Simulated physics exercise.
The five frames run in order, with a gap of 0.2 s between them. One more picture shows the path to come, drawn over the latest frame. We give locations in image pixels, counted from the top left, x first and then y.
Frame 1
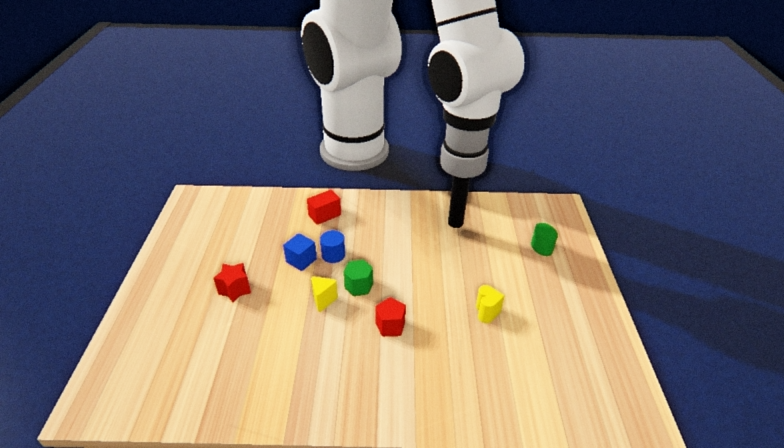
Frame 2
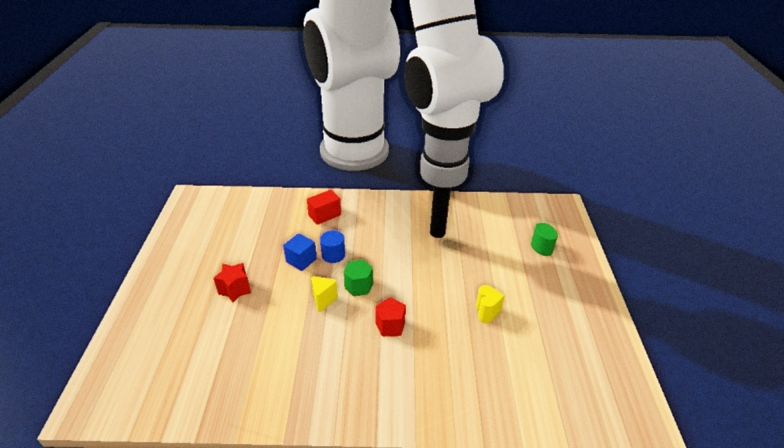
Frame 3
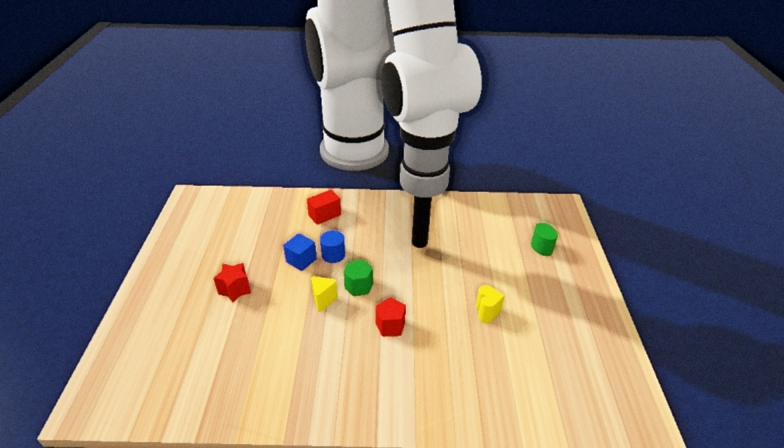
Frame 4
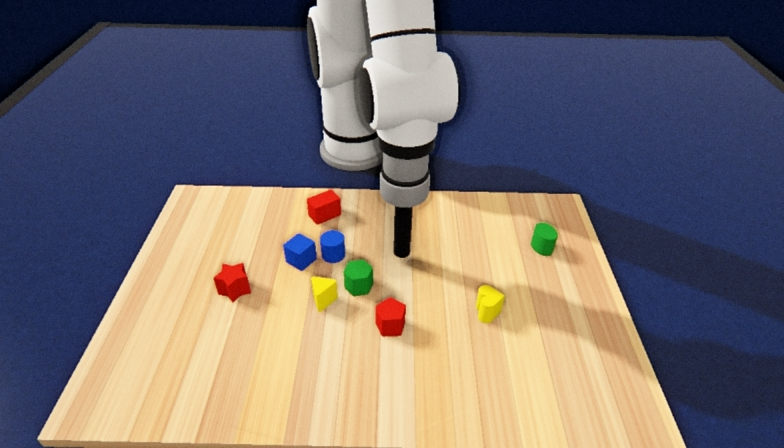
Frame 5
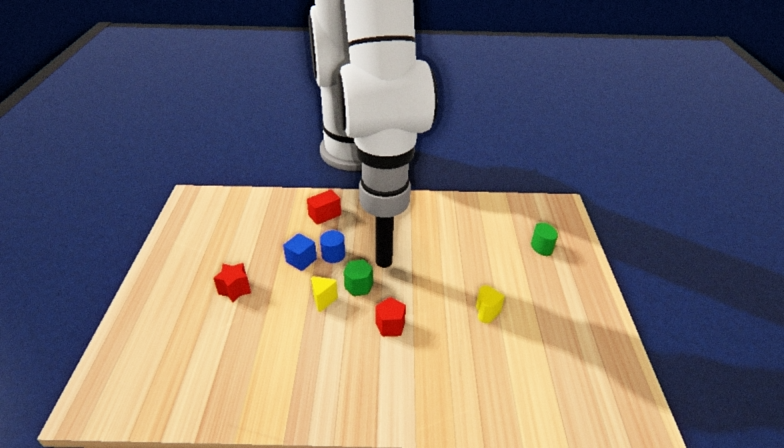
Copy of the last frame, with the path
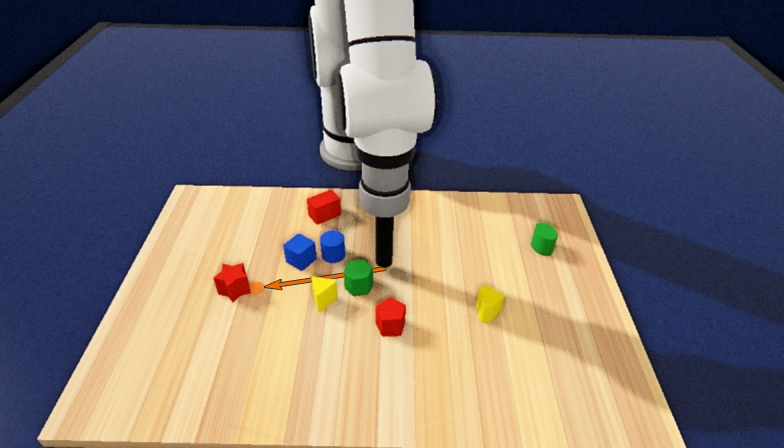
On a wooden board, a robot arm's black rod moves left toward still, colored blocks.
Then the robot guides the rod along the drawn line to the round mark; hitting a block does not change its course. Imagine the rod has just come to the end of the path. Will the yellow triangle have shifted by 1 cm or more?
No, I don't think so.
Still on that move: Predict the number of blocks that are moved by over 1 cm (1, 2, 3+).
Blocks displaced: 1.
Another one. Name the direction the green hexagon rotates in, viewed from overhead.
I'd predict that, seen from above, the green hexagon rotates counter-clockwise.
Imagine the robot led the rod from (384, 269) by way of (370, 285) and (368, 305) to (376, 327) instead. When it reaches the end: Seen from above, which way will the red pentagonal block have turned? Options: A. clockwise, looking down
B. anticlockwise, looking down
I'll go with B - anticlockwise, looking down.
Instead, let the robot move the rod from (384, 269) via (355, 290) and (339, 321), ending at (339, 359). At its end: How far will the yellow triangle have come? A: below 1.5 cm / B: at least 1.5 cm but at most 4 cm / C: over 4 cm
It's B.
The line goes straight from (384, 269) to (256, 288).
On the path given first. One third of the way, rod (342, 269); green hexagon (348, 274), turned 55° anticlockwise.
Two thirds of the way, rod (299, 275); green hexagon (348, 274), turned 55° anticlockwise.
At the end, rod (254, 282); yellow triangle unmoved; green hexagon (348, 274), turned 55° anticlockwise.
